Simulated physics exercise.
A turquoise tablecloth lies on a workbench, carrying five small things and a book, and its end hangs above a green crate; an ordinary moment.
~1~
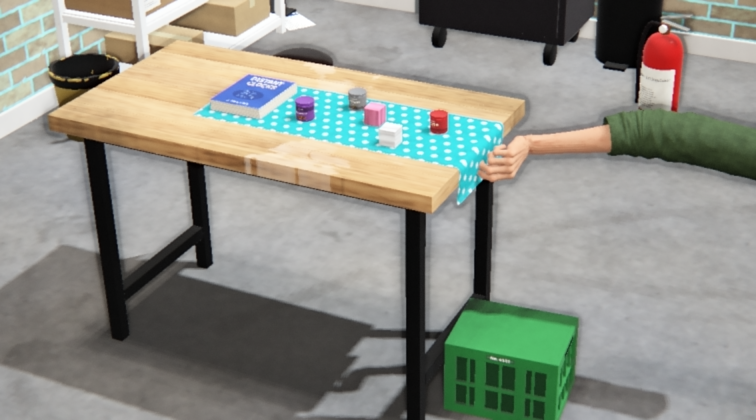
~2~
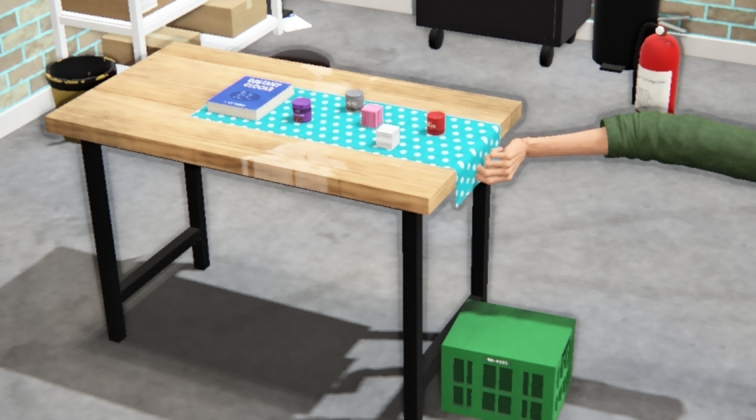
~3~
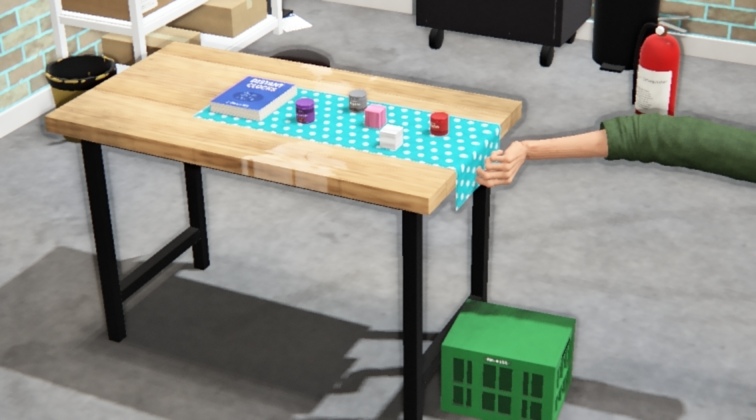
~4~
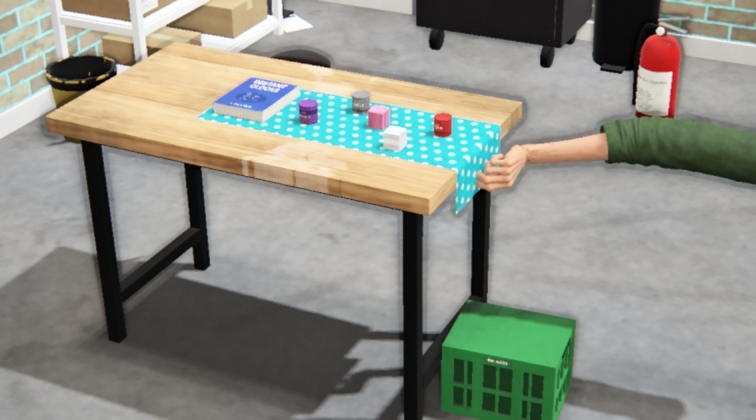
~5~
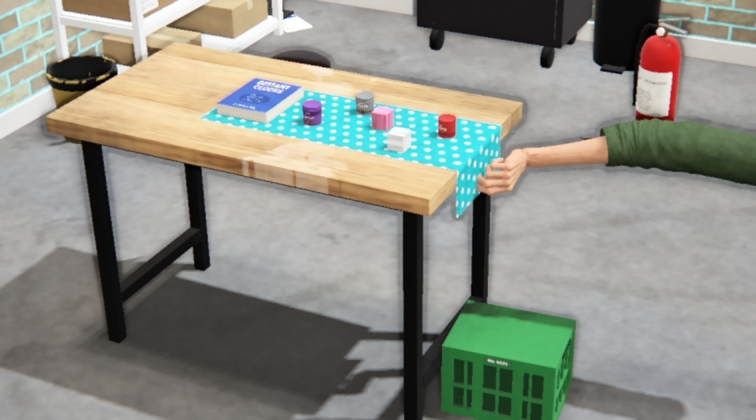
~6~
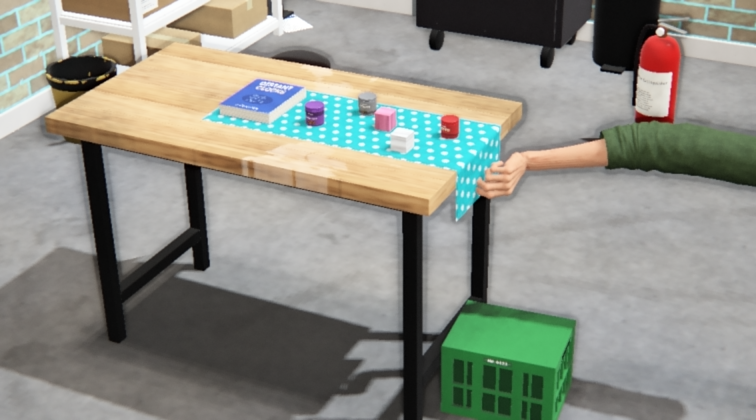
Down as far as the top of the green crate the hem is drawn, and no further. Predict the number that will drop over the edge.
Four come down.
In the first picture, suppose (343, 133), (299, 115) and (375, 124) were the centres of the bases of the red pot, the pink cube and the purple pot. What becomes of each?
The red pot is off the top, the pink cube is still on top and the purple pot is off the top.
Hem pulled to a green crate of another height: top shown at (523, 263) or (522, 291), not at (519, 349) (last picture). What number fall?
First height: 1; second height: 2.
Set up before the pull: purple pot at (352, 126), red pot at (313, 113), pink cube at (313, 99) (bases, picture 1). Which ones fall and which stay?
Result - purple pot: Down; red pot: Still up; pink cube: Still up.
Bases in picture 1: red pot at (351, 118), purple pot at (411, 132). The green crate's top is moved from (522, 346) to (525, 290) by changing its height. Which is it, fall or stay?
As for the red pot, it holds its spot; as for the purple pot, it leaves the top.
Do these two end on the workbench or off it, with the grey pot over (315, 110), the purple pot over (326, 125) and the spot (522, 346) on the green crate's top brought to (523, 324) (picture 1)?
Result: Grey pot still there, purple pot still there.
Soon after, hem near (479, 244); red pot gone.
Then, hem near (480, 287); red pot and white cube gone.
Further on, hem near (480, 314); red pot, white cube and pink cube gone.
At rest, hem on the crate; red pot, white cube, pink cube and grey pot gone. Over the edge go four.
